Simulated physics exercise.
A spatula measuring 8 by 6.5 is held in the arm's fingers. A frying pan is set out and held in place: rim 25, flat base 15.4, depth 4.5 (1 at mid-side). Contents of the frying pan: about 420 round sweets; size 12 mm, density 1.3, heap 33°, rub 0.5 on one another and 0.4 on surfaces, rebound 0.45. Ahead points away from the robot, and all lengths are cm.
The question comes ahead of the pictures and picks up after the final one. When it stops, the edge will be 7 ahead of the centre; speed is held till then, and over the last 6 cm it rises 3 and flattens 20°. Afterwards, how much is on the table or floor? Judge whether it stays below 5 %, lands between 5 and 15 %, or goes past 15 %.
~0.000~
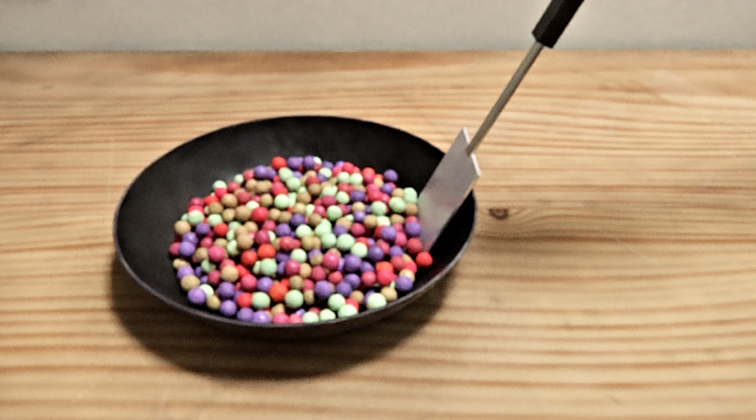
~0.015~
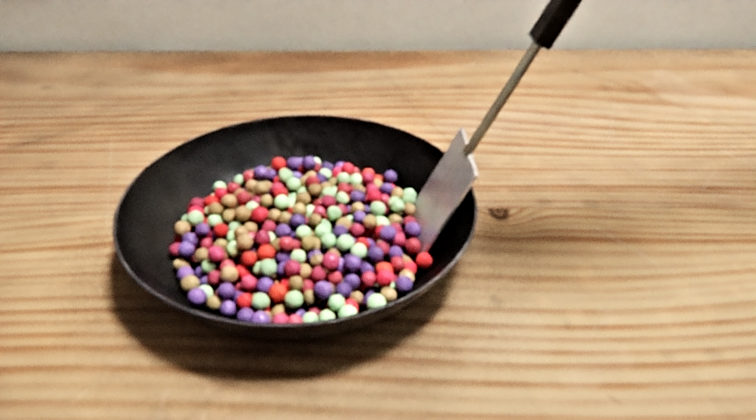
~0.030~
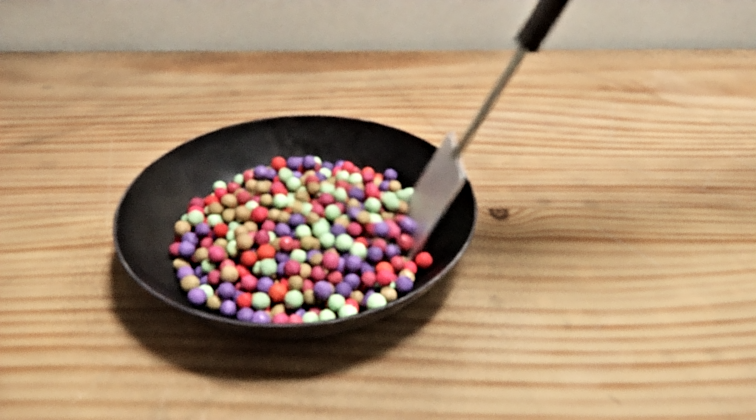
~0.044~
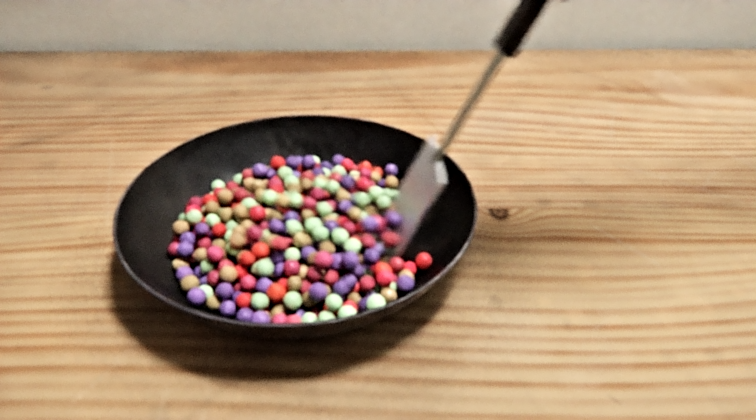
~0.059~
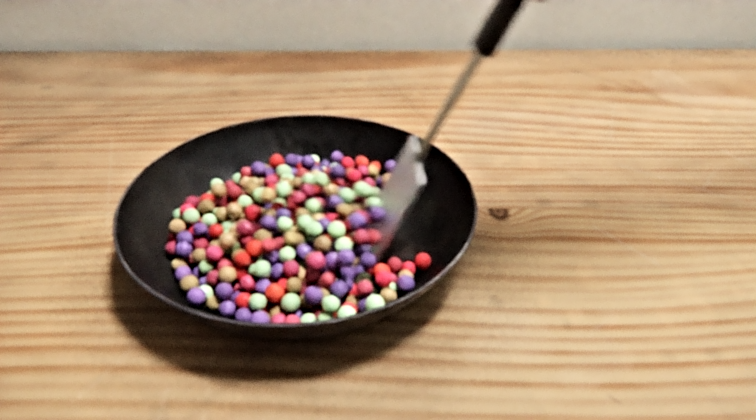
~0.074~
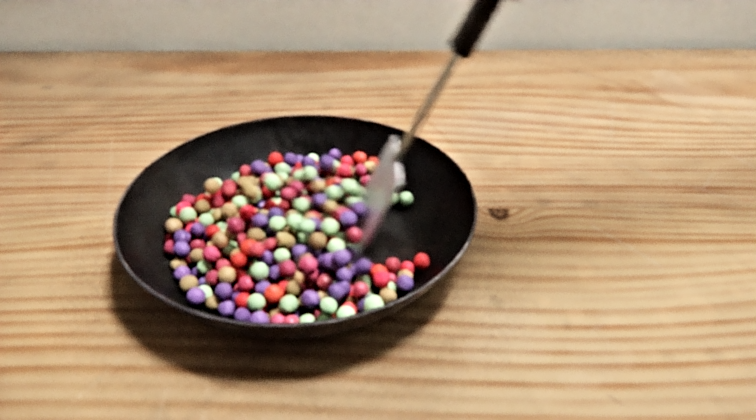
It lands between 5 and 15 %.
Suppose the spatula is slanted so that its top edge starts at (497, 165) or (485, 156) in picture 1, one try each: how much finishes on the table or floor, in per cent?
Roughly 10% and 10%.
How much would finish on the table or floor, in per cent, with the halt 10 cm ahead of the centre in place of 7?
With that change, I'd expect about 30 per cent.
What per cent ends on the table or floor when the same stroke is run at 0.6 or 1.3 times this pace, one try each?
Close to 0 and 15 percent respectively.
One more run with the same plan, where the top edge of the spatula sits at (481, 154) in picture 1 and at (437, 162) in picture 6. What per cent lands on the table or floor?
It works out to about 5 %, more or less.
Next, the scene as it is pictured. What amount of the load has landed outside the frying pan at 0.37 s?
I'd put it at around 10 per cent.
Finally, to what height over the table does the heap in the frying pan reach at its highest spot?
Roughly 5.5 centimetres.
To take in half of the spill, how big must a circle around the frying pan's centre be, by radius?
Some 24 centimetres.
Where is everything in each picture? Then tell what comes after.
In the first picture, the spatula top edge at (471, 149), sloping 65°; upper third of the load around (303, 219), from x 175 to 425, top at y 165; 419 in the frying pan.
In the second picture, the spatula top edge at (469, 150), sloping 65°; upper third of the load around (303, 219), from x 175 to 425, top at y 165.
In the third picture, the spatula top edge at (457, 154), sloping 65°; upper third of the load around (305, 219), from x 175 to 425, top at y 165.
In the fourth picture, the spatula top edge at (438, 157), sloping 65°; upper third of the load around (309, 217), from x 175 to 425, top at y 160.
In the fifth picture, the spatula top edge at (418, 158), sloping 65°; upper third of the load around (306, 216), from x 175 to 425, top at y 160.
In the sixth picture, the spatula top edge at (397, 158), sloping 65°; upper third of the load around (296, 215), from x 170 to 420, top at y 155; 419 in the frying pan.
After 0.11 s, sloping 65°, highest piece 6 above the table; 419 in the frying pan.
After 0.15 s, sloping 57°, highest piece 6 above the table; 419 in the frying pan.
After 0.37 s, sloping 45°, highest piece 5 above the table; 377 in the frying pan, 38 on the table or floor, 4 on the blade or in flight.
After 1.42 s, sloping 45°, highest piece 5 above the table; 377 in the frying pan, 42 on the table or floor.
In the end, 377 in the frying pan, 42 on the table or floor. That is 10 % on the table or floor.
